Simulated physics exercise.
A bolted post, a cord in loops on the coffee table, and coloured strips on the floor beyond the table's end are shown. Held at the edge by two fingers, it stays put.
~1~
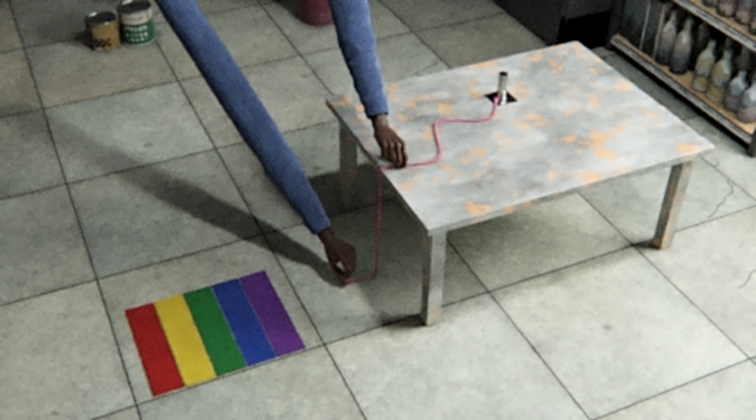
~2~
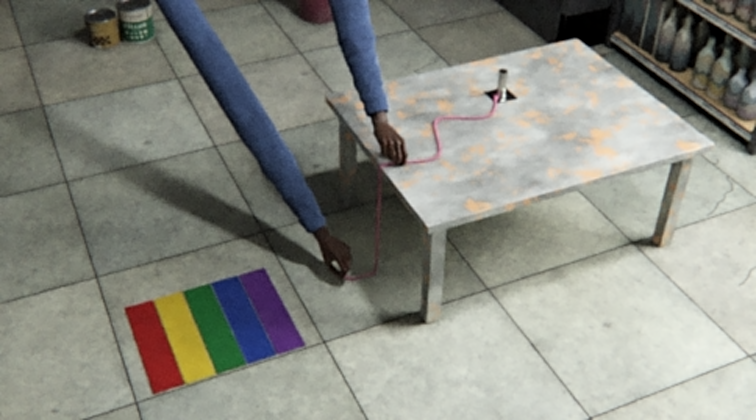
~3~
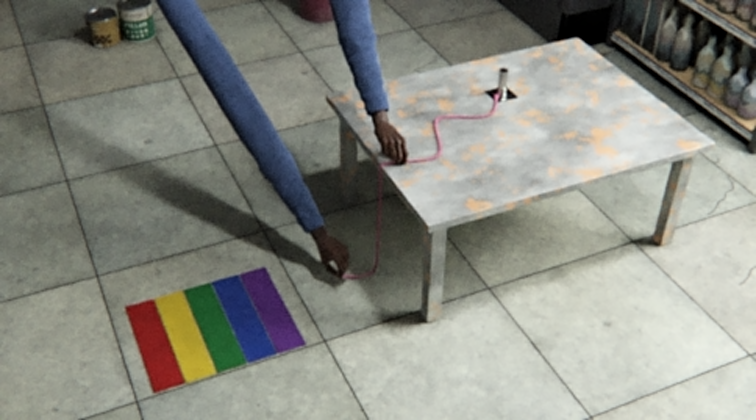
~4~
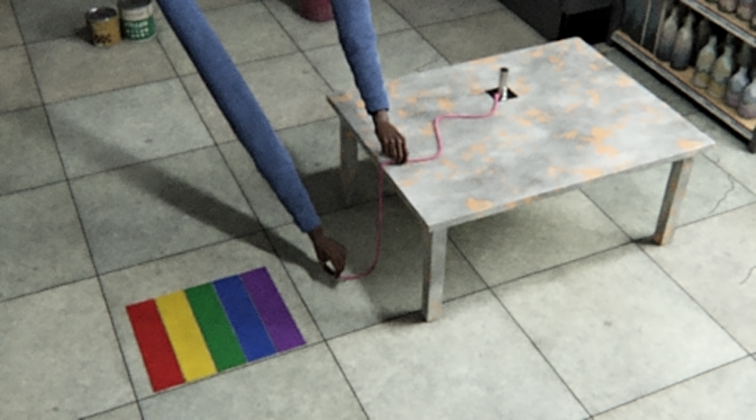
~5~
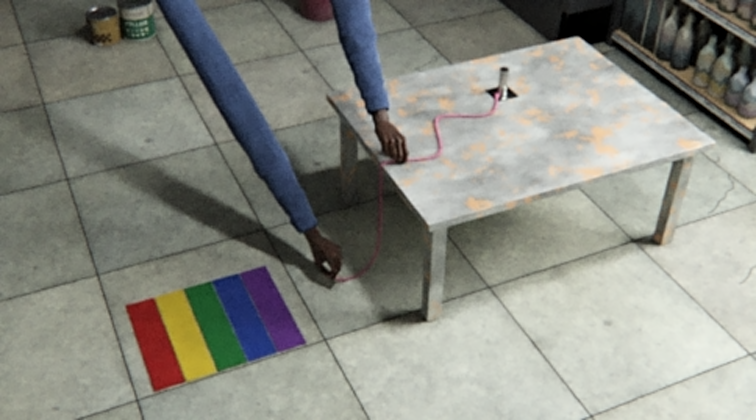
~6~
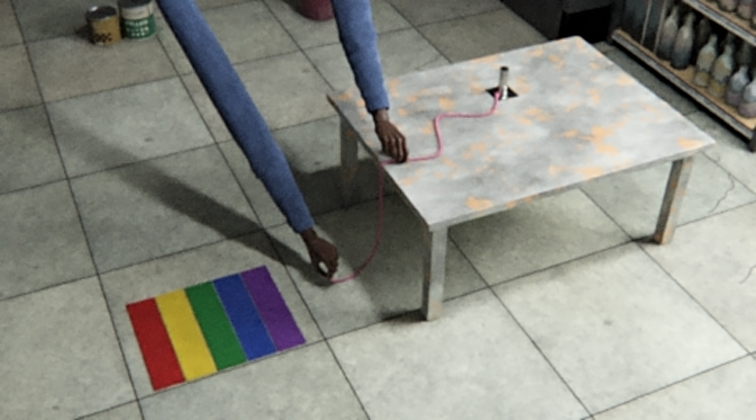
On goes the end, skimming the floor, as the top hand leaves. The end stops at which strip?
At the green strip.
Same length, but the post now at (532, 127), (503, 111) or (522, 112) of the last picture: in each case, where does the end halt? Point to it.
In order, the pixels are (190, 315), (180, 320) and (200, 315).
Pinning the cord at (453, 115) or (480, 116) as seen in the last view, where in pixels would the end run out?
About (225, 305) and (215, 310).
Soon after, end near (260, 297); over purple.
After that, end near (225, 307); over green.
At the stop, end near (205, 313); over green. It halts on the green strip.
